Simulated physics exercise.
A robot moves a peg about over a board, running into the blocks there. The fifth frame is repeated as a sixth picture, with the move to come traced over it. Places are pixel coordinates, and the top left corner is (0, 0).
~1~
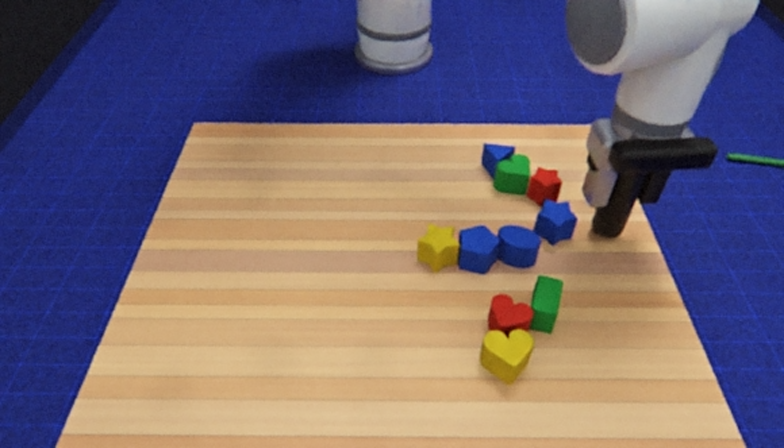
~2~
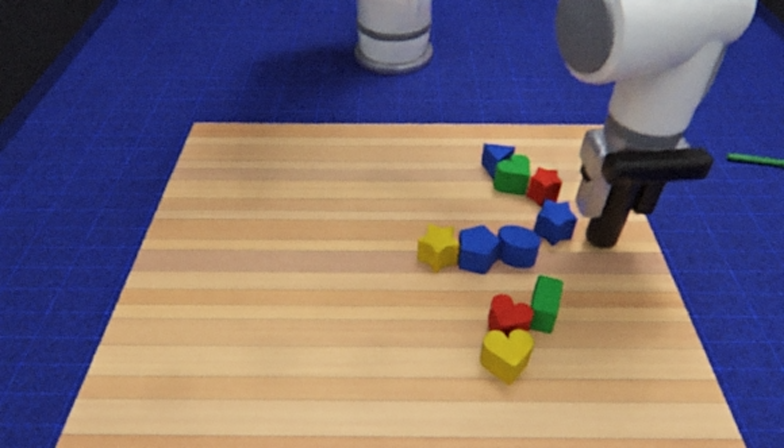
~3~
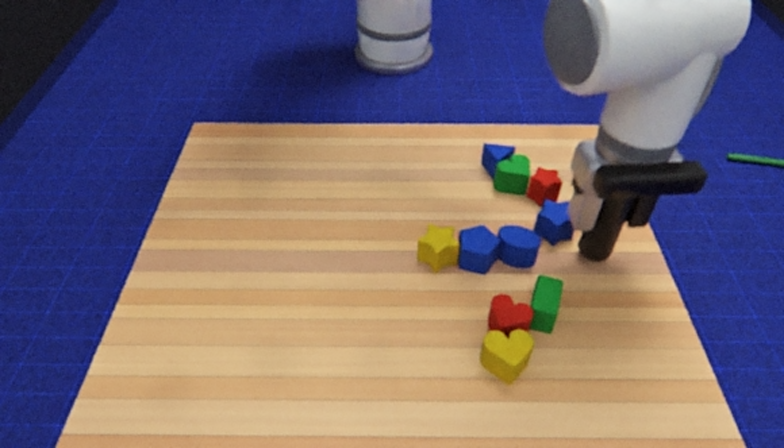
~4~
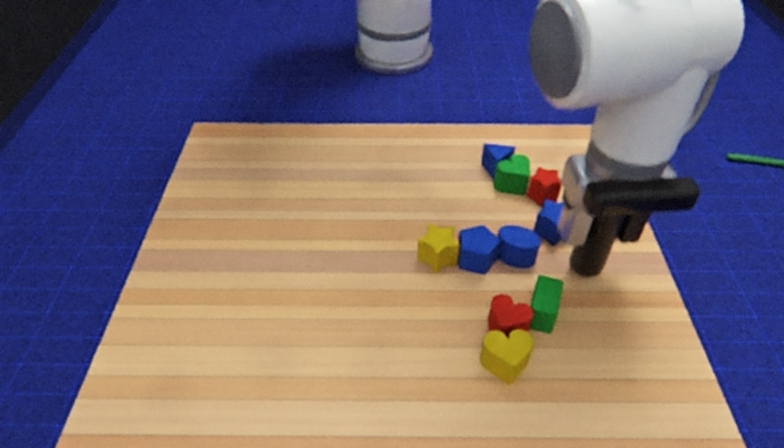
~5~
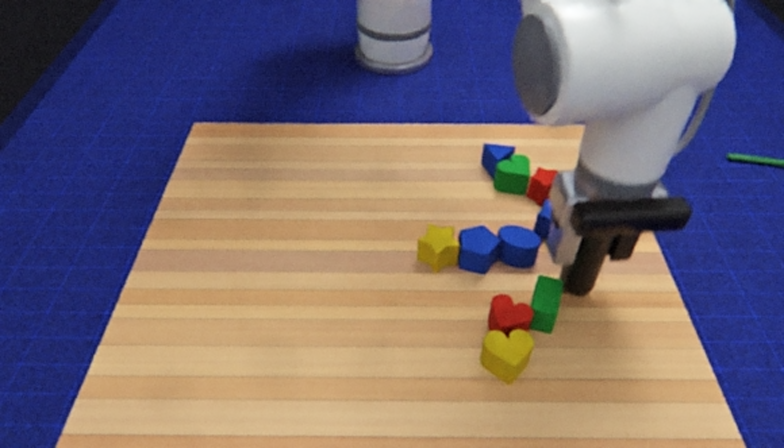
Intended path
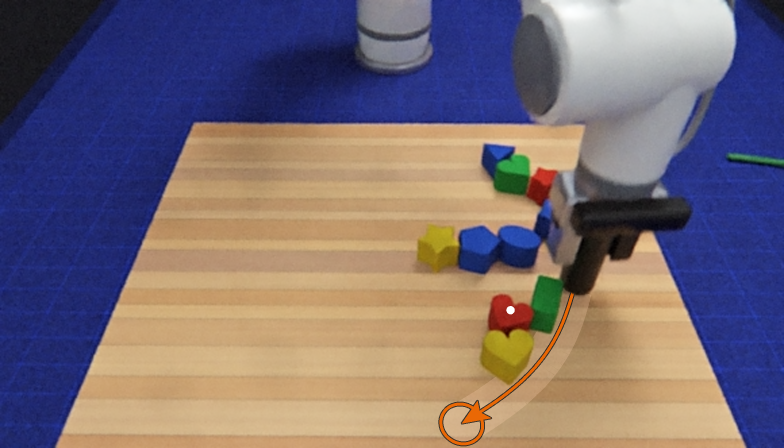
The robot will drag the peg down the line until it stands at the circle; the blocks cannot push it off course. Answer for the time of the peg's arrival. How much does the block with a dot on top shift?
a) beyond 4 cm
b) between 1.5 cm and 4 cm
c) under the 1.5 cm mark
My answer is option b.
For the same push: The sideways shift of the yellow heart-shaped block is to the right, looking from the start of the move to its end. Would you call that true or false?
That claim is true.
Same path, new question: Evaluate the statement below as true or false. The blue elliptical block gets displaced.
This is false.
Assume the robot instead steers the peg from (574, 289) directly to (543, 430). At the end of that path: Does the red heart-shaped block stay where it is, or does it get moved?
The block in question is displaced by the end.
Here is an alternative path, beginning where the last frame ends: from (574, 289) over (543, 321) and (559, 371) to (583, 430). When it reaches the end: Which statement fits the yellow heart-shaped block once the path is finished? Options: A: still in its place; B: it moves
Option B.
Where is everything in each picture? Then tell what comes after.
In the first picture, lower end of the peg (607, 228), tops of blocks, yellow heart-shaped block (510, 344), red heart-shaped block (511, 310), blue elliptical block (520, 236), green rectangular block (548, 293).
In the second picture, peg (601, 238), blocks as before.
In the third picture, peg (594, 250), blocks as before.
In the fourth picture, peg (586, 265), blocks as before.
In the fifth picture, peg (576, 283), yellow heart-shaped block (510, 344), red heart-shaped block (511, 310), blue elliptical block (520, 236), green rectangular block (548, 293).
The drawn path runs from (574, 289) through (556, 337) and (518, 384) to (462, 423); the dot is on the red heart-shaped block.
On the path given first. One third of the way, peg (558, 332); red heart-shaped block (495, 314), turned 45° clockwise; green rectangular block (529, 312).
Two thirds of the way, peg (519, 379); yellow heart-shaped block (476, 360), turned 55° clockwise; red heart-shaped block (484, 311), turned 70° clockwise; green rectangular block (520, 316), turned 15° clockwise.
At the end, peg (463, 418); yellow heart-shaped block (449, 368), turned 145° clockwise; red heart-shaped block (484, 311), turned 70° clockwise; blue elliptical block not moved; green rectangular block (520, 316), turned 15° clockwise.
